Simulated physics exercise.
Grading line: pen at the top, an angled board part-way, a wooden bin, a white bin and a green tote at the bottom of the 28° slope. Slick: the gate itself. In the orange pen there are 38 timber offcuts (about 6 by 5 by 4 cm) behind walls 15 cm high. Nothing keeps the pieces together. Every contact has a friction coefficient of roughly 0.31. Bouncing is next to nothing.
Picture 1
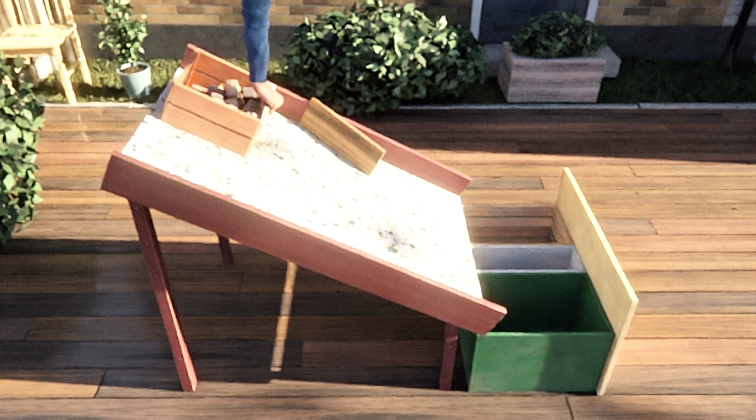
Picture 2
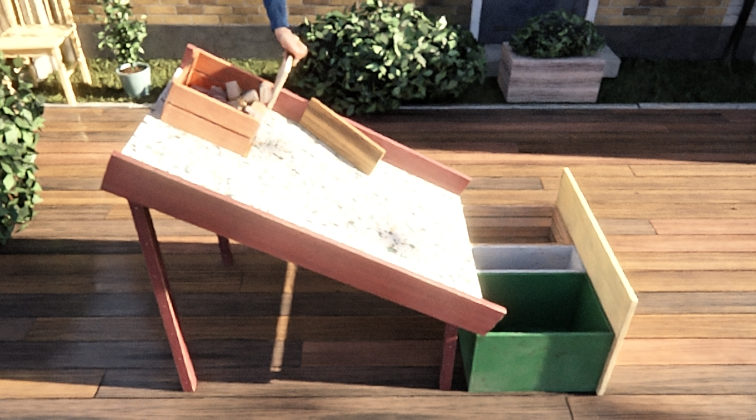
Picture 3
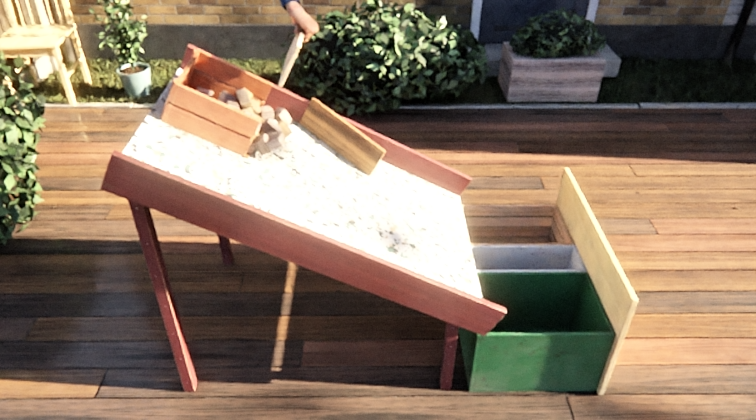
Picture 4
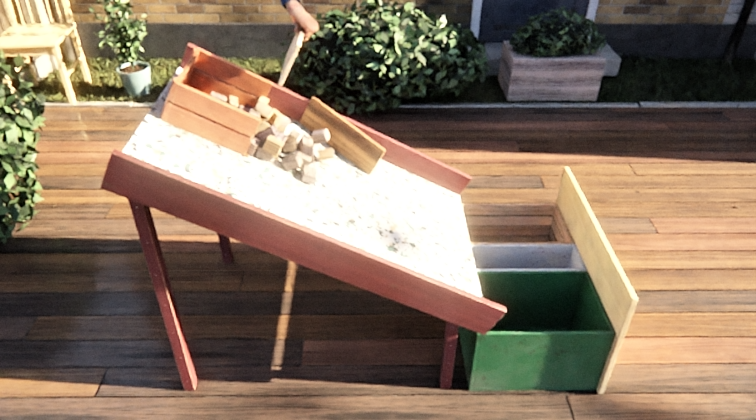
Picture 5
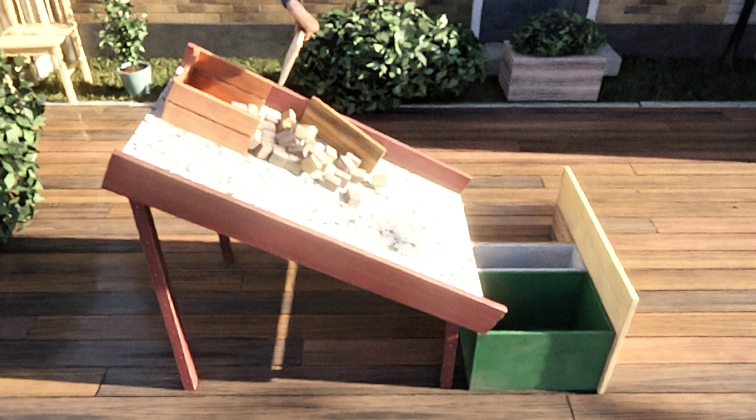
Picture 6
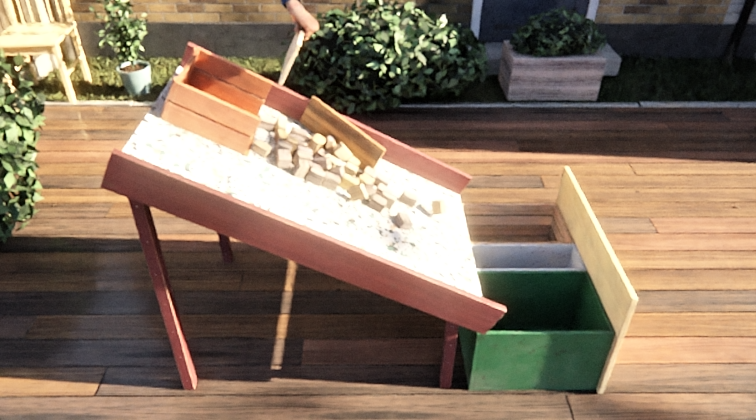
Wooden blocks slide out of an orange pen at the top of a sloping table after a hand lifts a gate, then spread down the pale surface past an angled board, leaving the pen empty above the bins.
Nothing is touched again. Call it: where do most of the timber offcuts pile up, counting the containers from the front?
Most pile up in the second container.
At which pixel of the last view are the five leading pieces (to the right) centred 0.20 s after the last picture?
The five leading pieces sit around (486, 244).
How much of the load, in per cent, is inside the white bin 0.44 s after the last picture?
By that time, roughly 25 percent.
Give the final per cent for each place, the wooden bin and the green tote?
Close to 25 and 5 percent respectively.
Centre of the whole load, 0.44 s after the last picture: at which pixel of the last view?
Load centre: About (477, 238).
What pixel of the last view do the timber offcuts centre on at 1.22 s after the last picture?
I'd place it close to (537, 297) in the last view.
Then, 0.20 s after the last picture, 1 in the wooden bin, 35 on the slope and 2 in the air.
Then, 0.44 s after the last picture, 4 in the wooden bin, 9 in the white bin, 1 in the green tote, 17 on the slope and 7 in the air.
Then, 0.78 s after the last picture, 8 in the wooden bin, 25 in the white bin, 2 in the green tote, 2 on the slope and 1 in the air.
Final count (1.22 s after the last picture), 9 in the wooden bin, 27 in the white bin and 2 in the green tote.
